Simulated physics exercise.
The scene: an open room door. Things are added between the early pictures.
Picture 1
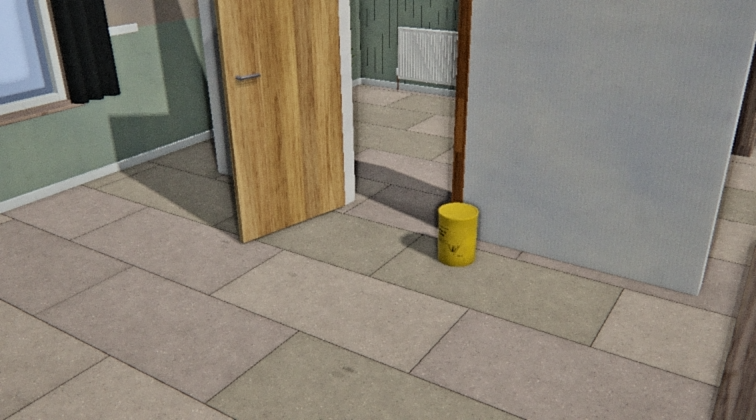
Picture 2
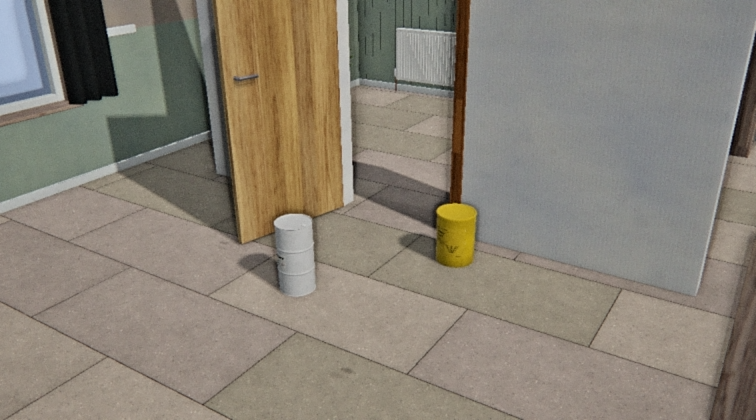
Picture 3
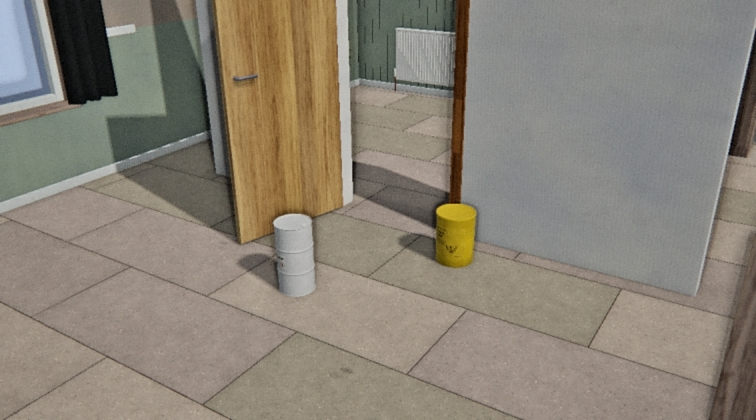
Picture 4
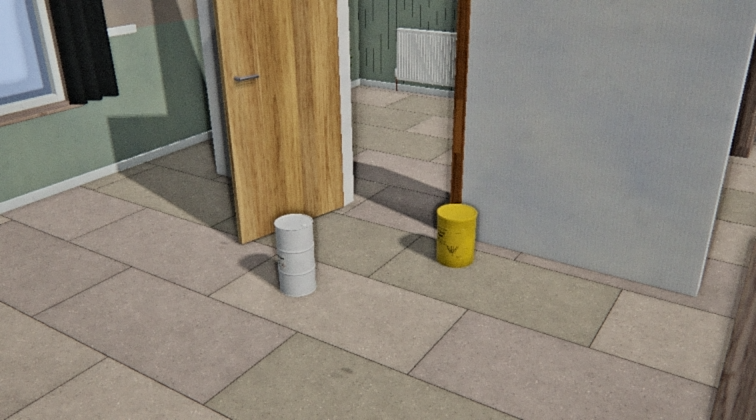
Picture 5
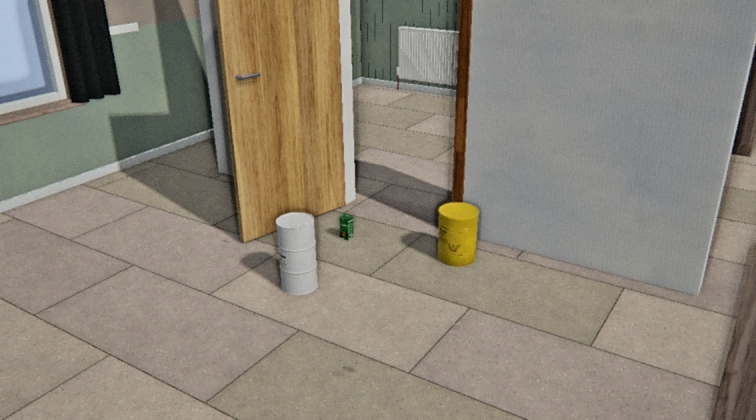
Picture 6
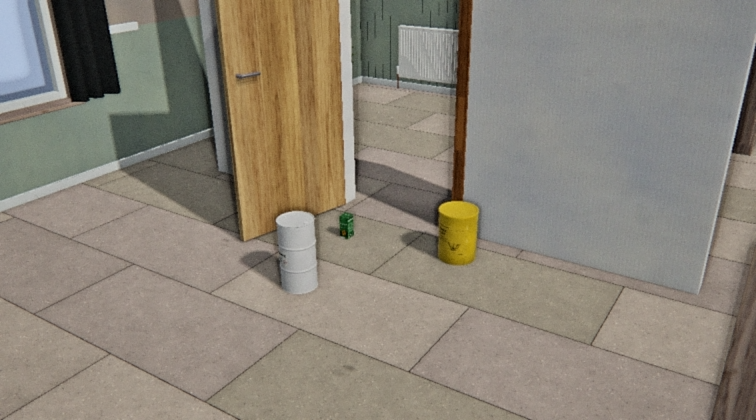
In the video, a wooden door stands wide open with a yellow pail near the doorway; a white canister appears to the pail's left, then a small green carton appears between them, while everything otherwise stays still.
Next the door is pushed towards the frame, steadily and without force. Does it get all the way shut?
In the end the door shuts.
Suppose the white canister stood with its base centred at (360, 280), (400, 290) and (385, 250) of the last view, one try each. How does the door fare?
First try: It reaches the frame; second try: It reaches the frame; third try: It jams.
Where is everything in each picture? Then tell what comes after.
Door wide open and still, in the first picture.
Door wide open and still; white canister (296, 255); yellow pail (456, 235), in the second picture.
Door wide open and still; white canister (295, 255); yellow pail (455, 236), in the third picture.
Door wide open and still; white canister (296, 255); yellow pail (456, 236), in the fourth picture.
Door wide open and still; white canister (298, 254); yellow pail (458, 234), in the fifth picture.
Door wide open and still; green carton (347, 226); white canister (298, 253), in the sixth picture.
Then, 1.30 s after the last picture, door 50° open; green carton slid about its own width near (358, 225).
Then, 1.80 s after the last picture, door 16° open; green carton slid well along near (403, 217).
At rest, door 0° open; moved from the start, green carton; the other 2 in place. Seen from the same camera at the end, green carton near (421, 209).
